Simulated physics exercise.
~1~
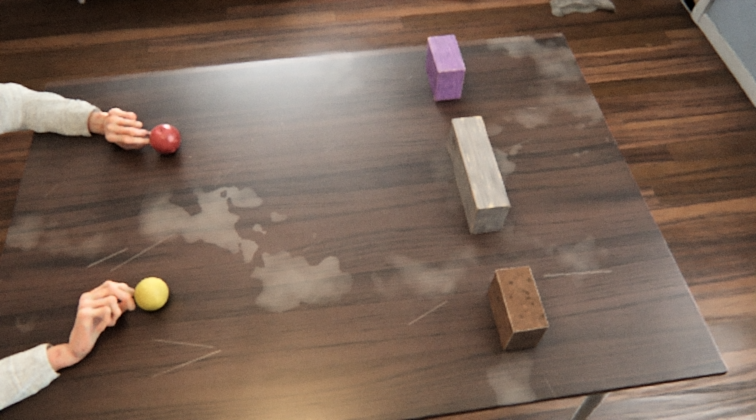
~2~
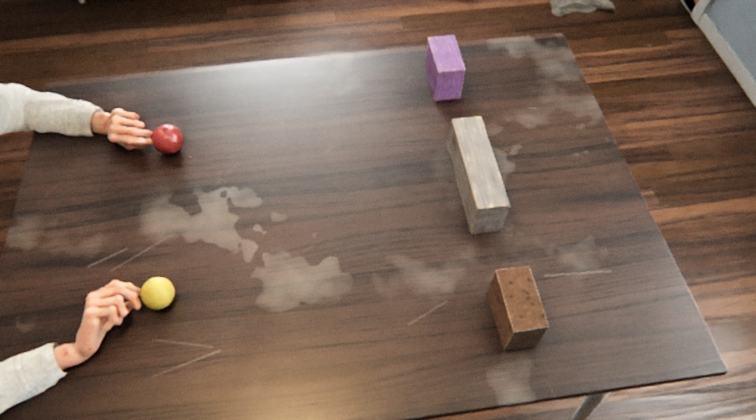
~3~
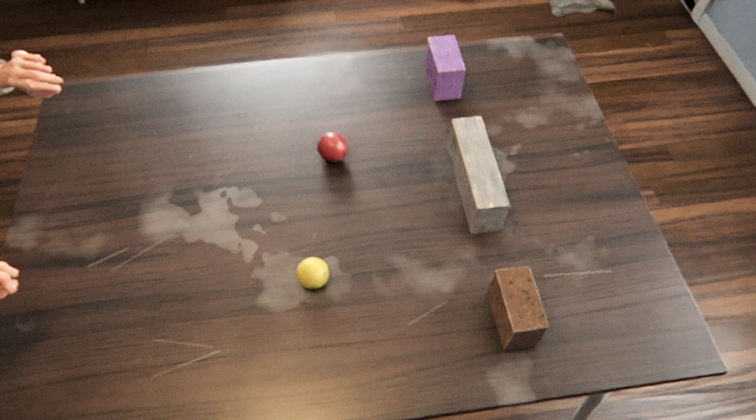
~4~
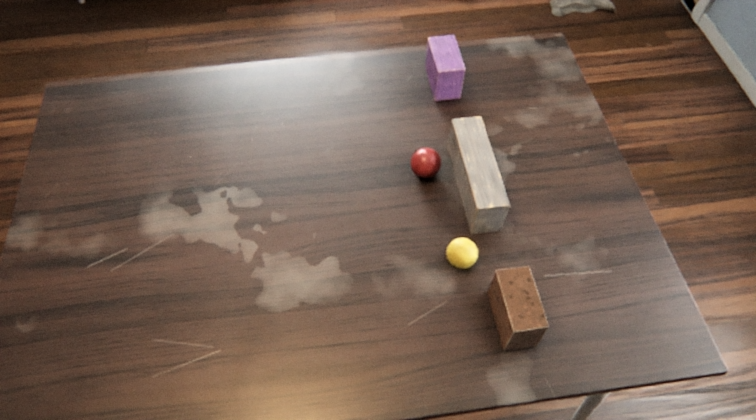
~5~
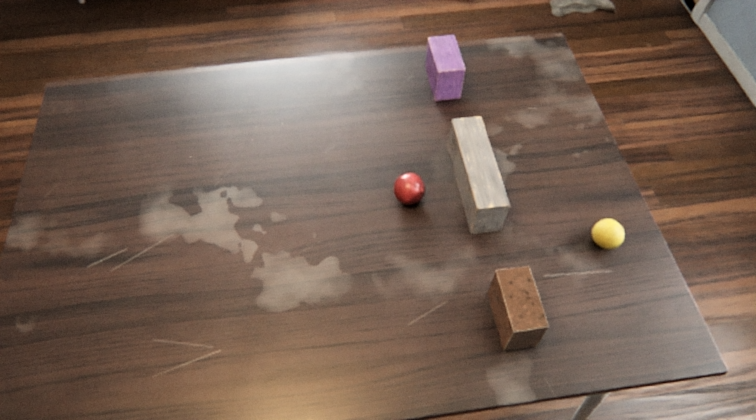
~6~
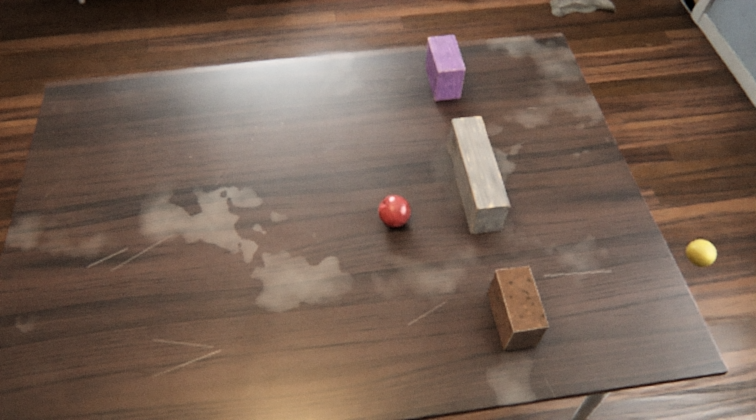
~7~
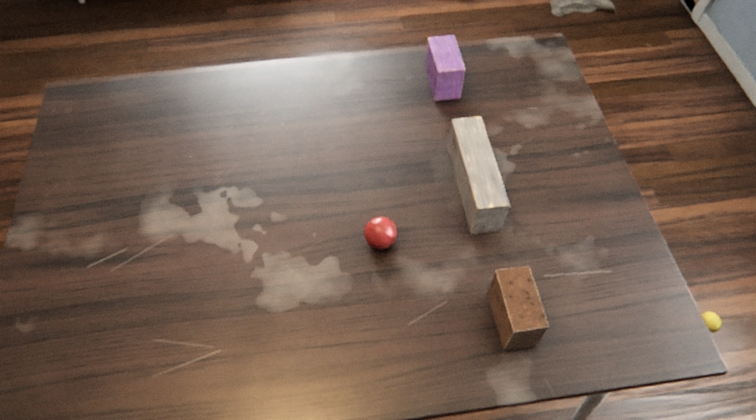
A red apple and a yellow lemon, pushed by two hands, rolled right across a dark table toward three blocks; the apple bounced off the grey one and drifted back down and left, while the lemon slipped through a gap and dropped off the edge.
